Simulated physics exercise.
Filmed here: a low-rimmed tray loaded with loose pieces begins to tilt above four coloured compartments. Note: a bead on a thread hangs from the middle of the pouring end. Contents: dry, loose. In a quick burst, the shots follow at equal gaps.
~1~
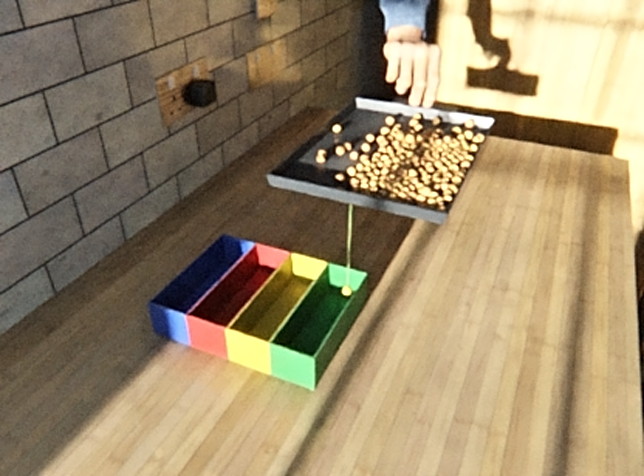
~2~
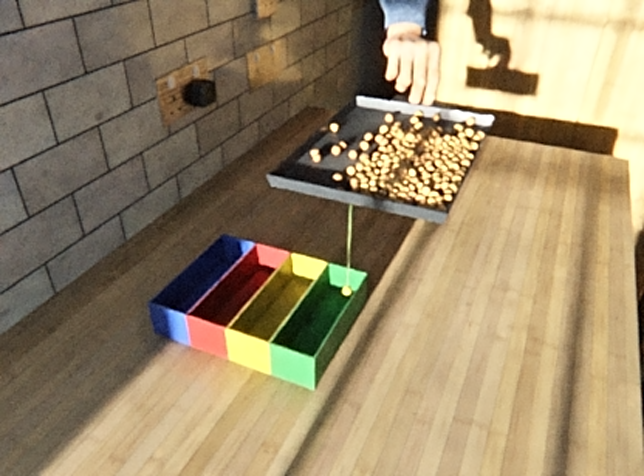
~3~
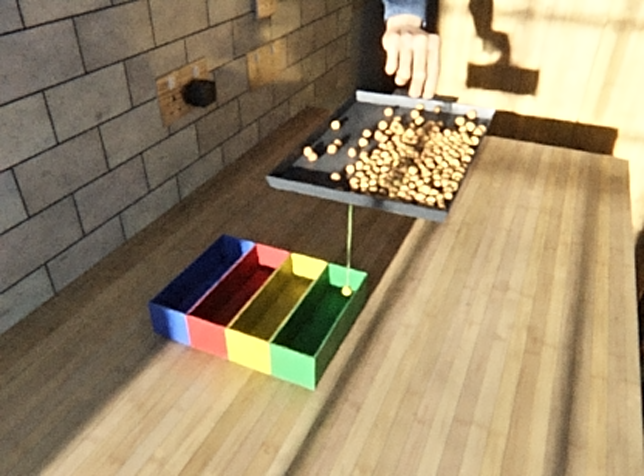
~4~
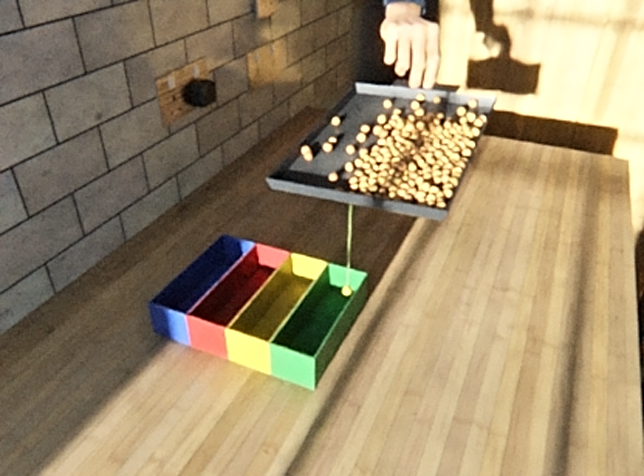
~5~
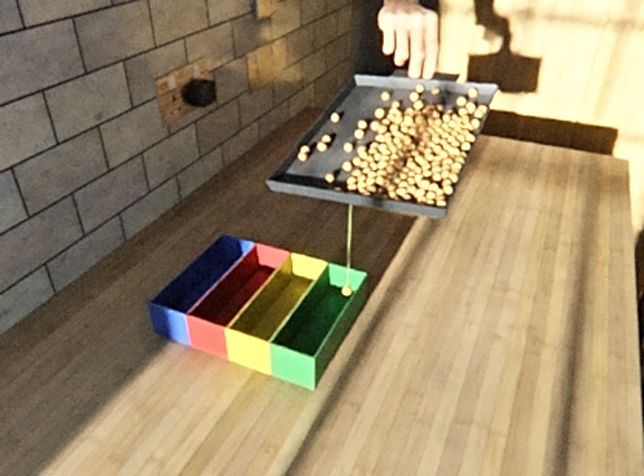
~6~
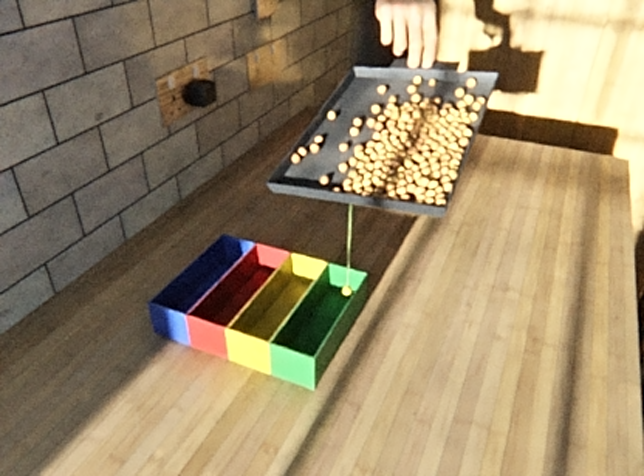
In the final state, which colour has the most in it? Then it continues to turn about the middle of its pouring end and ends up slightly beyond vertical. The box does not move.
Most ends up in yellow.
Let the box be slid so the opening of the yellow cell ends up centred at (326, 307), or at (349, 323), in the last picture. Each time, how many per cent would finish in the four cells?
It would be roughly 90 per cent for the first and roughly 80 per cent for the second.
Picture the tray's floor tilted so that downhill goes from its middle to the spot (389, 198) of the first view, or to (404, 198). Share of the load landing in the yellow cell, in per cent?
The first gives 0 %, the second 0 %.
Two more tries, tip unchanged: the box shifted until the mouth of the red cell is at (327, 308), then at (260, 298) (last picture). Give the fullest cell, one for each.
In the first try it is the cell in blue, in the second it is the cell in red.
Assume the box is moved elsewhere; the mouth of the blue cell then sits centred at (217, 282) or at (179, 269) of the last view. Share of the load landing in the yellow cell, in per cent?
You'd end up with around 30 per cent and then around 50 per cent.
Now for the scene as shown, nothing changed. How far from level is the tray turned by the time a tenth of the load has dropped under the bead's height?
Around 60° of tilt.
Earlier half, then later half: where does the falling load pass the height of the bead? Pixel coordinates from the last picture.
It passes near (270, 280) first and then near (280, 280).
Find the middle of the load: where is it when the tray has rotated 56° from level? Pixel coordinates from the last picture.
In the last view, the load is centred near (324, 175).
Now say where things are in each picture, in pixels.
Corners of the pouring end near (271, 174) and (445, 212), level; middle of the load near (415, 159), round wooden beads; bead on its thread near (347, 290); blue cell near (169, 321); red cell near (208, 334); yellow cell near (249, 348); green cell near (292, 363), in the first frame.
Corners of the pouring end near (270, 174) and (445, 211), level; middle of the load near (415, 158), in the second frame.
Corners of the pouring end near (270, 175) and (445, 210), tipped barely, lowest at the left corner; middle of the load near (415, 155), a little on the move, in the third frame.
Corners of the pouring end near (270, 177) and (444, 209), tipped a little, lowest at the left corner; middle of the load near (414, 150), a little on the move, in the fourth frame.
Corners of the pouring end near (270, 179) and (444, 207), tipped a little, lowest at the left corner; middle of the load near (412, 146), a little on the move, in the fifth frame.
Corners of the pouring end near (269, 181) and (443, 206), tipped a little, lowest at the left corner; middle of the load near (409, 143), near two thirds on the move; blue cell near (169, 321); red cell near (208, 334); yellow cell near (249, 348); green cell near (292, 363), in the sixth frame.
Shortly afterwards, tray tipped steeply; the bulk on the tray; a little in the red cell; only a few in the yellow cell; only a few in the green cell; a little falling or outside the box.
Next, tray tipped right over; a little on the tray; near a third in the yellow cell; near a quarter in the red cell; near a quarter in the green cell; only a few in the blue cell; a little falling or outside the box.
Some moments later, tray tipped past a quarter turn; near half in the yellow cell; near a quarter in the red cell; near a quarter in the green cell; only a few in the blue cell; a little falling or outside the box.
In the end, tray tipped past a quarter turn; near half in the yellow cell; near a quarter in the red cell; near a quarter in the green cell; only a few in the blue cell; a little outside the box.
